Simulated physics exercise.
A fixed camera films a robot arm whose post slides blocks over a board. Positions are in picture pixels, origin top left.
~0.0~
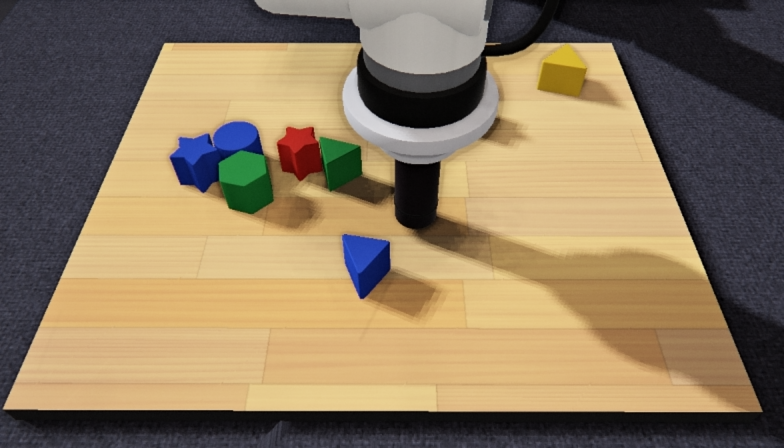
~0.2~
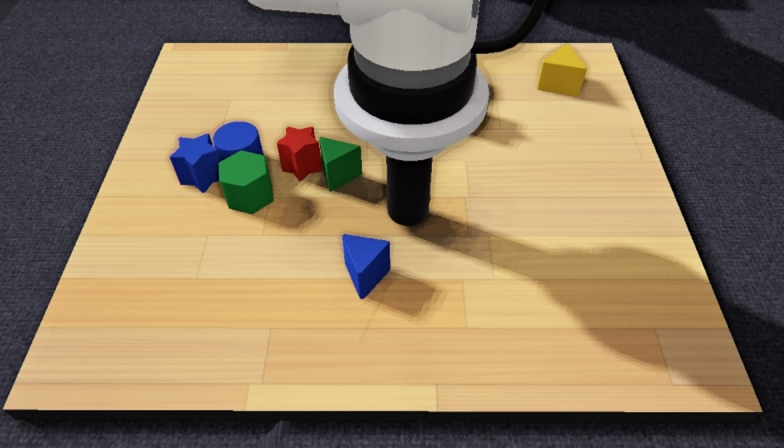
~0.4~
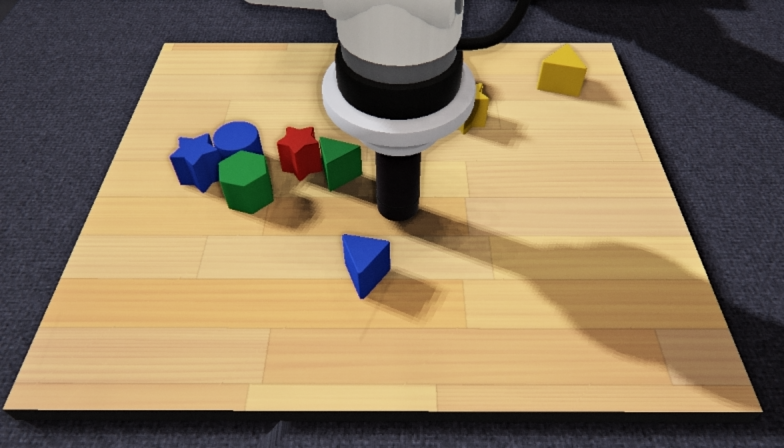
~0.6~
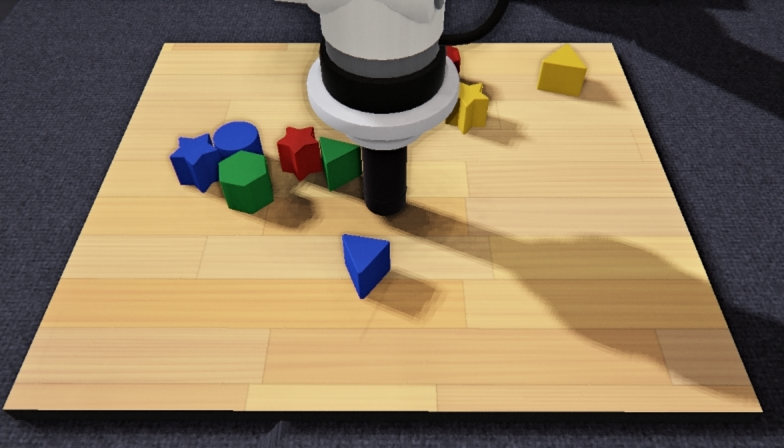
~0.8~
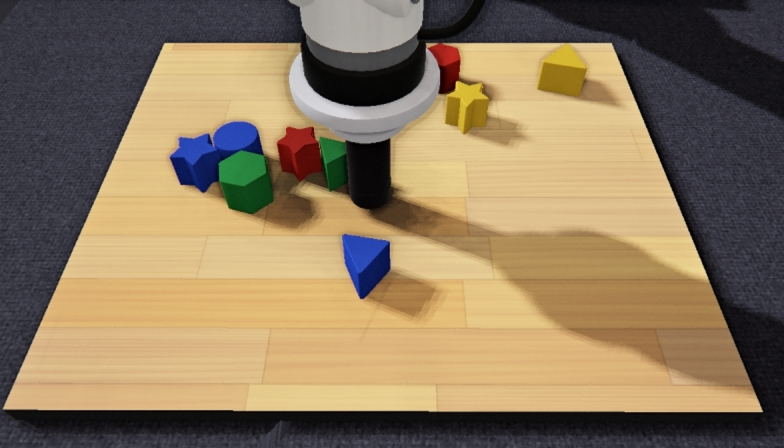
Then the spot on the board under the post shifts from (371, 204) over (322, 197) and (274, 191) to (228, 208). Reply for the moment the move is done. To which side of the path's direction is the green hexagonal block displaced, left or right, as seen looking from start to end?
Answer: Left.
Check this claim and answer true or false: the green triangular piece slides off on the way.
The statement is true.
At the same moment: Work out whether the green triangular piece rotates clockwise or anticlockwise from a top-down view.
Looking down on the board, it turns clockwise.
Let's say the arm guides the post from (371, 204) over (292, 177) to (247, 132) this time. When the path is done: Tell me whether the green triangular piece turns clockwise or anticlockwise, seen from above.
Short answer: Clockwise.
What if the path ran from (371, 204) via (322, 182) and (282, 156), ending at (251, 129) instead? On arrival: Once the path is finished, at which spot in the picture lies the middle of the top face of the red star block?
If I read the scene right, the answer is (237, 81).
What follows on the original path. One third of the way, post (321, 188); green triangular piece (330, 145), turned 35° clockwise.
Two thirds of the way, post (272, 183); green hexagonal block (222, 169); red star block (295, 135); green triangular piece (330, 144), turned 45° clockwise.
At the end, post (225, 200); blue star block (187, 146), turned 30° clockwise; green hexagonal block (173, 180), turned 20° clockwise; red star block (295, 135); green triangular piece (330, 144), turned 45° clockwise.
